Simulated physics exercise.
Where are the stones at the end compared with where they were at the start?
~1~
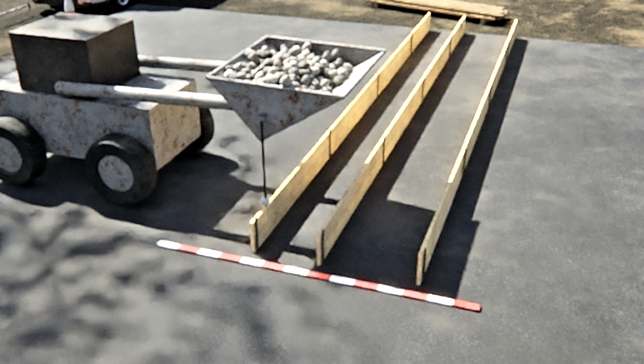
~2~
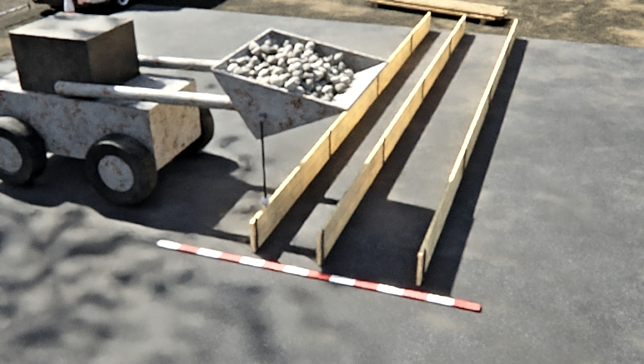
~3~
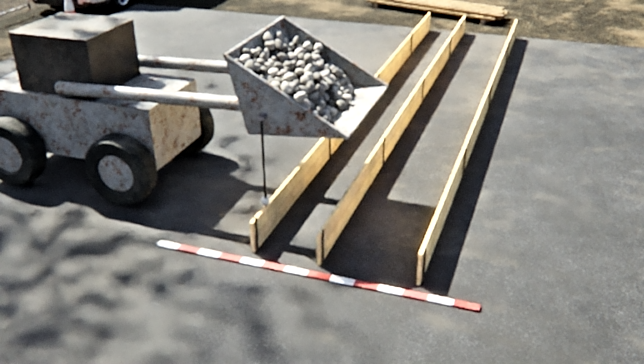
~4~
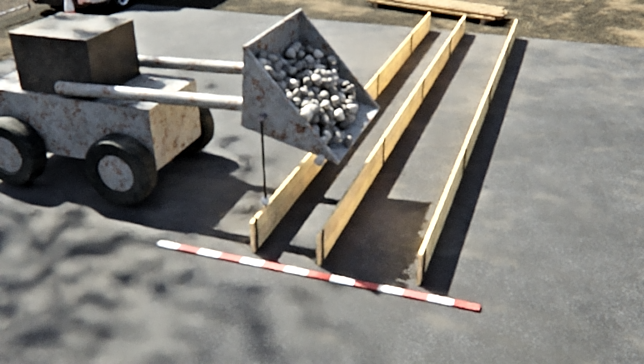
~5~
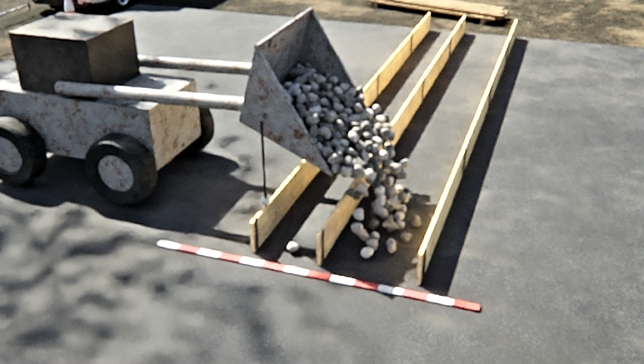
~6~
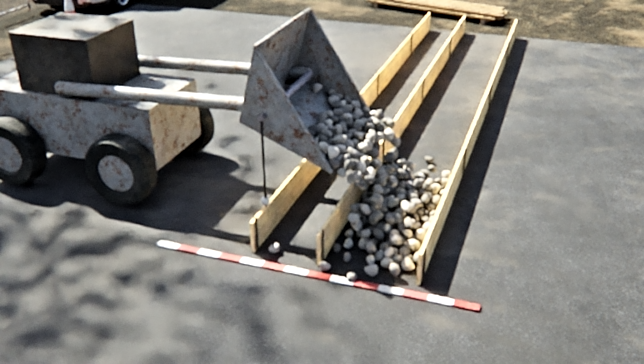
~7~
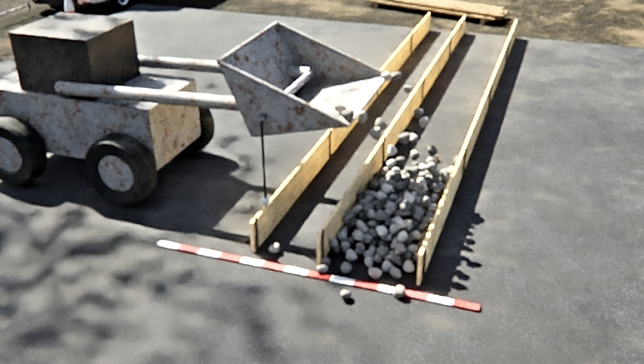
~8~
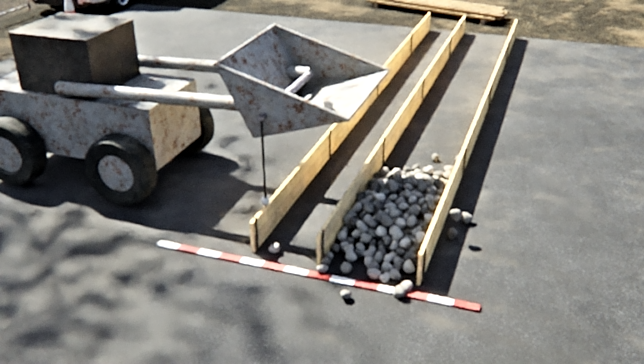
At the start the stones sit in the loader's raised bucket, and at the end nearly all of them lie in a heap on the ground in the far bay, lower and further to the right.
A loader's steel bucket full of rounded grey stones tipped forward and poured them over the wooden boards into the far bay, then tilted back empty, leaving the stones heaped between the boards with a few strays on the ground.
